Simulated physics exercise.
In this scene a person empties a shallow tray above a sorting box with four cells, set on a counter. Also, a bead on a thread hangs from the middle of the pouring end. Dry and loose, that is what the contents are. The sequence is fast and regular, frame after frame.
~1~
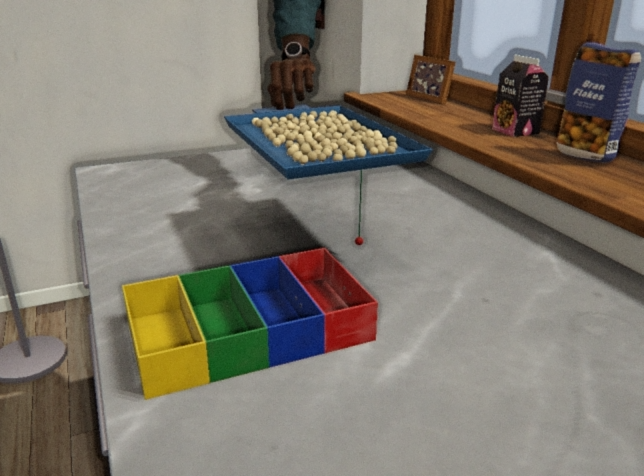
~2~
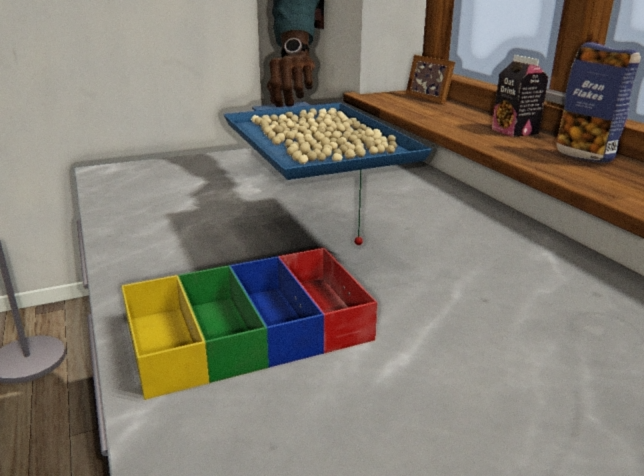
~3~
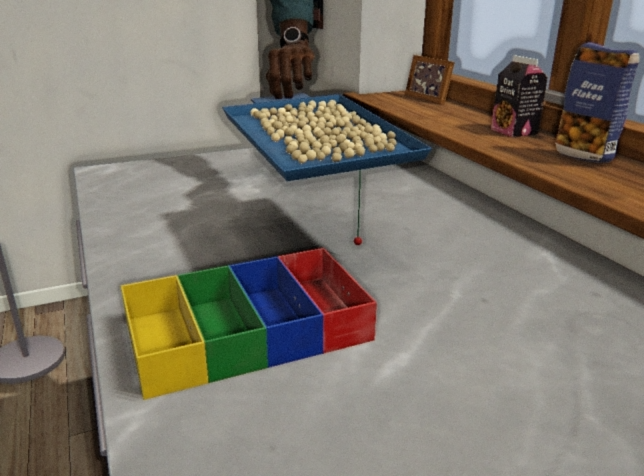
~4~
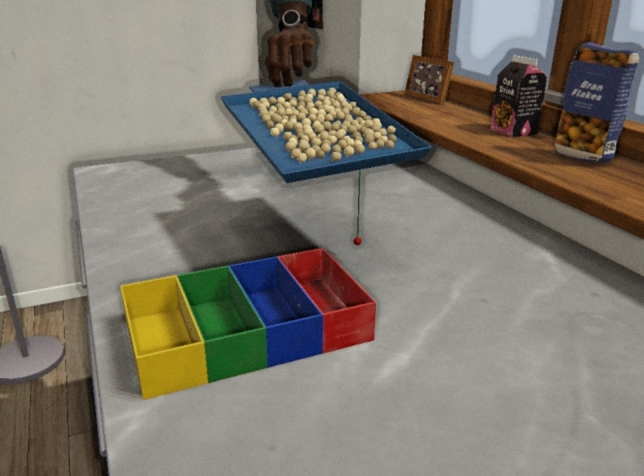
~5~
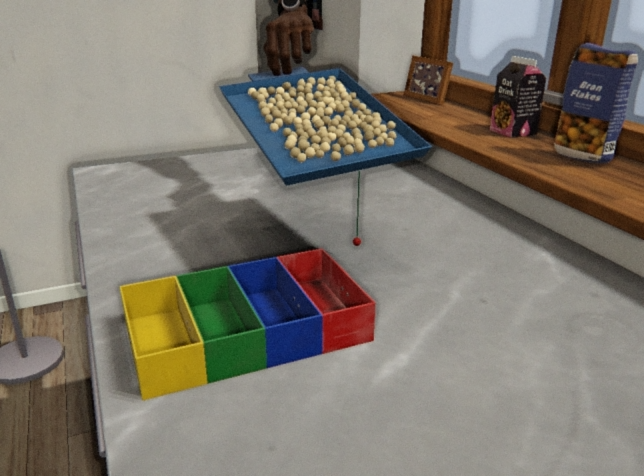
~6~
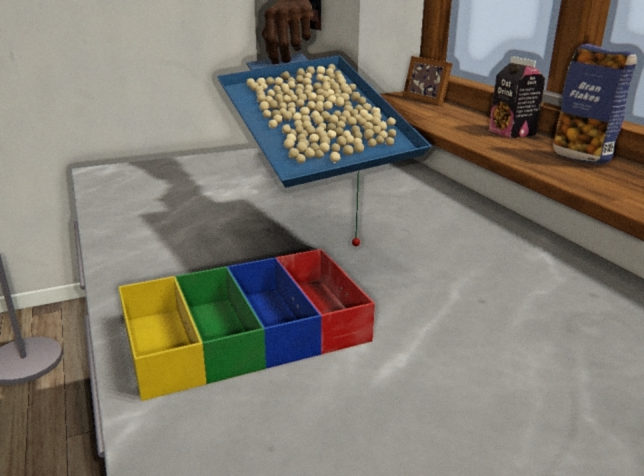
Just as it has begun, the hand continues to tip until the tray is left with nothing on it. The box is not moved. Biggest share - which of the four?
Red.
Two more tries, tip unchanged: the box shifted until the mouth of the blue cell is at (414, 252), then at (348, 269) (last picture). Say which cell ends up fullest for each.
For the first spot I'd say the yellow cell, and for the second spot the cell in green.
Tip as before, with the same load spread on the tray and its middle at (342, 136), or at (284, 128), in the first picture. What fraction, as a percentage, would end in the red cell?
Estimate: 50 % first, 50 % second.
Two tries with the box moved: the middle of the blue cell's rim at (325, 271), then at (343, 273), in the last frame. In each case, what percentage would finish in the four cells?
Roughly 100% on the first try and 100% on the second.
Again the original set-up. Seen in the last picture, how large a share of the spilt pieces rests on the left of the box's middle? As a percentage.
0 in a hundred, roughly.
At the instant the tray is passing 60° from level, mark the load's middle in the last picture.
Roughly (320, 161).
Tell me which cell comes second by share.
Second position is held by the cell in blue.
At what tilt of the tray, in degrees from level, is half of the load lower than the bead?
Around 85° at that moment.
Soon, tray tipped steeply; most on the tray; a small part in the blue cell; a small part in the red cell; a small part falling or outside the box.
A while on, tray tipped right over; a small part on the tray; about half in the red cell; about a quarter in the blue cell; about a quarter falling or outside the box.
Towards the end, tray tipped past a quarter turn; about half in the red cell; about a quarter in the blue cell; about a quarter falling or outside the box.
Finally, tray tipped past a quarter turn; about half in the red cell; about a quarter in the blue cell; none in the yellow cell; none in the green cell; about a quarter outside the box.
